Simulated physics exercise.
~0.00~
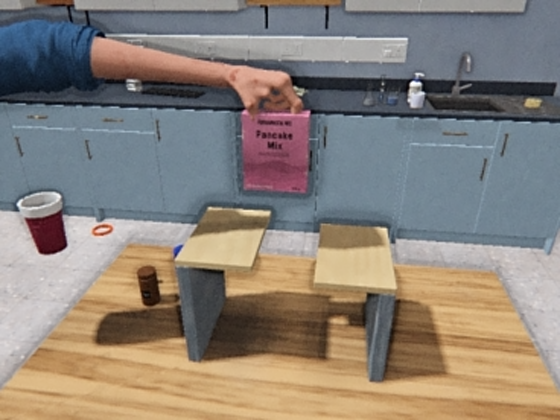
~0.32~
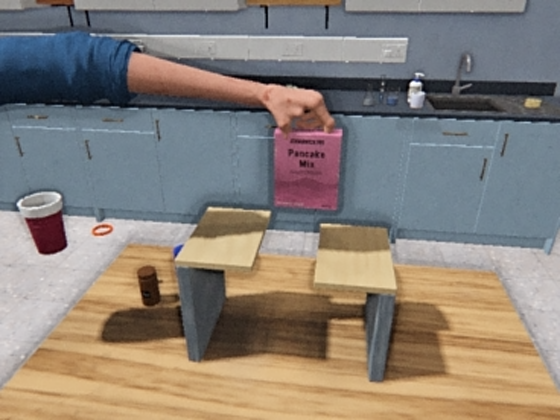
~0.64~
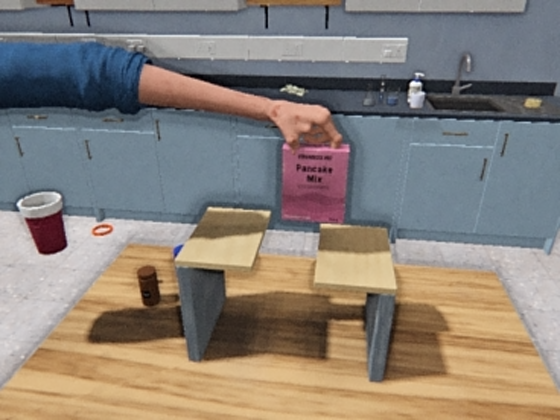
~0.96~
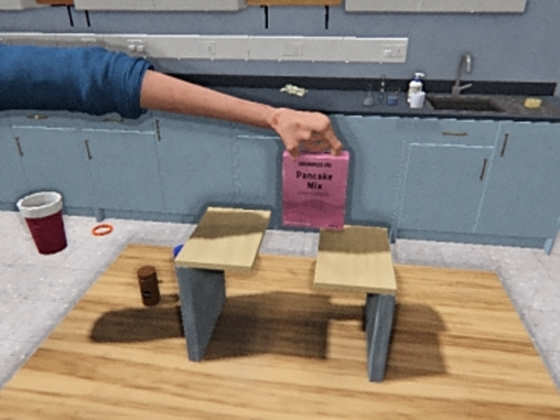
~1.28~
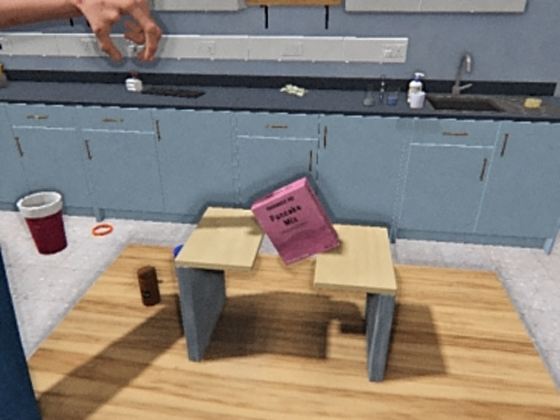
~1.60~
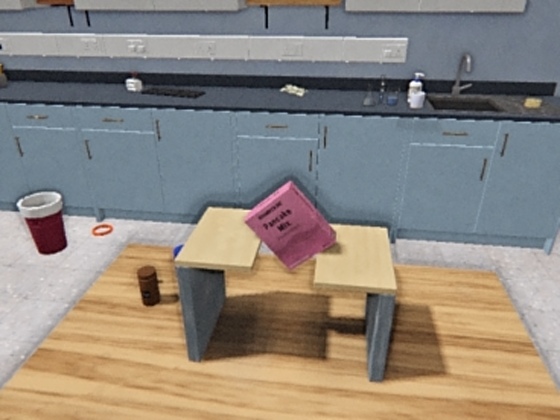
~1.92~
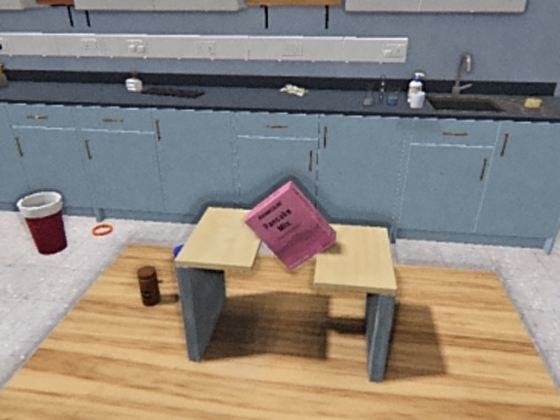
The pink packet, lowered and released by a hand, tips and rests leaning across the gap.
